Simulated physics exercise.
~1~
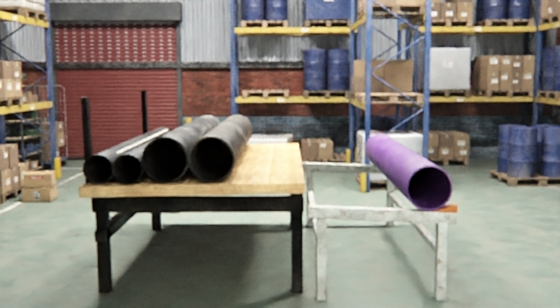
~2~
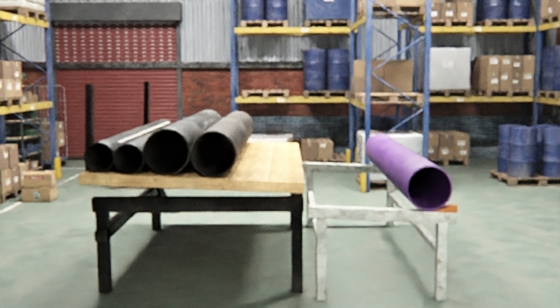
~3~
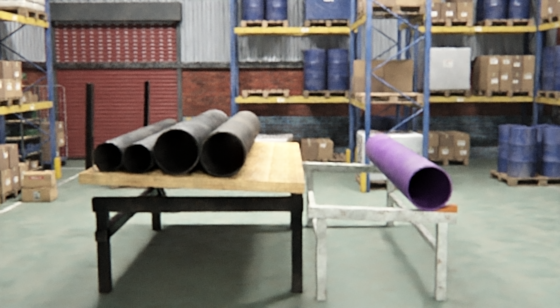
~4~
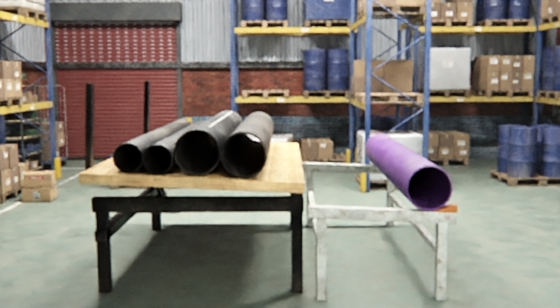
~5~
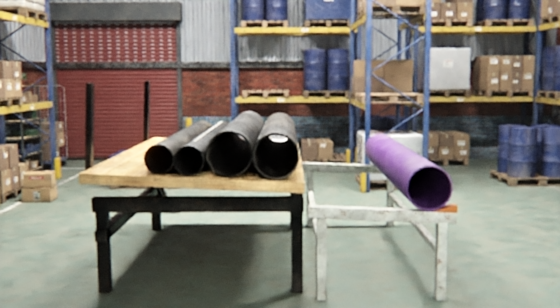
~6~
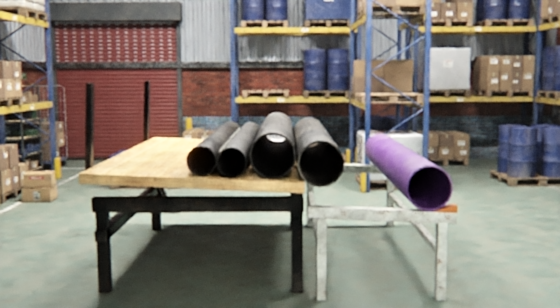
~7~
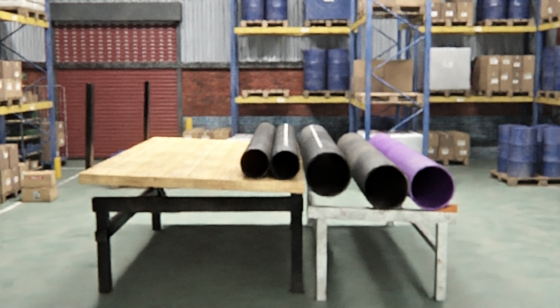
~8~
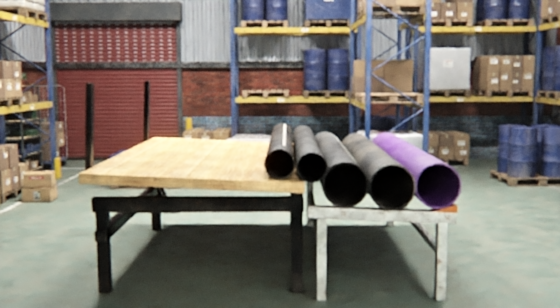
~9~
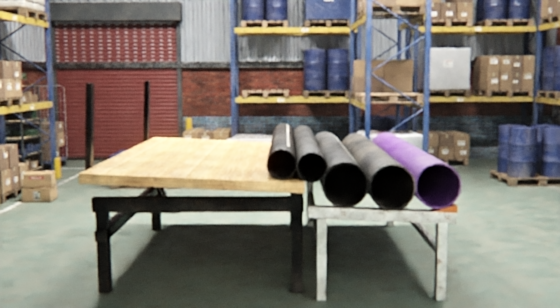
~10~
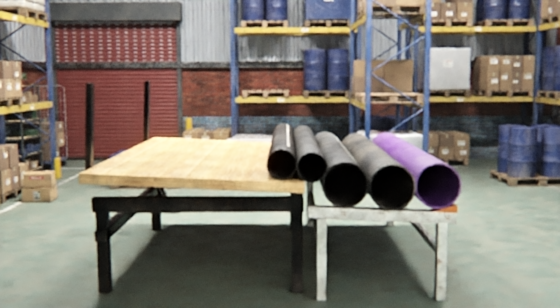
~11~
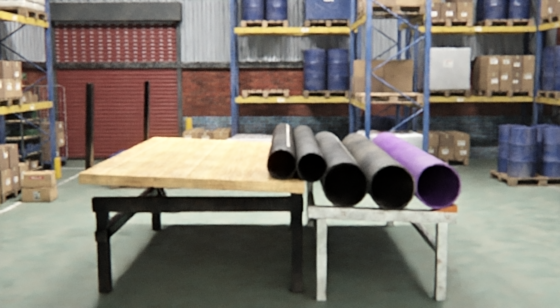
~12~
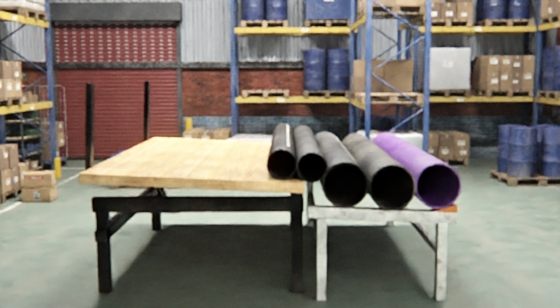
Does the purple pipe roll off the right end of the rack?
No, it is held back. It shifts only slightly to the right and stays on the rack beside the dark pipes.
Four dark pipes roll right across a wooden-topped table in a warehouse and onto a pale rack, where a purple pipe lies. The purple pipe shifts slightly right, and all five come to rest side by side, with purple at the far right.
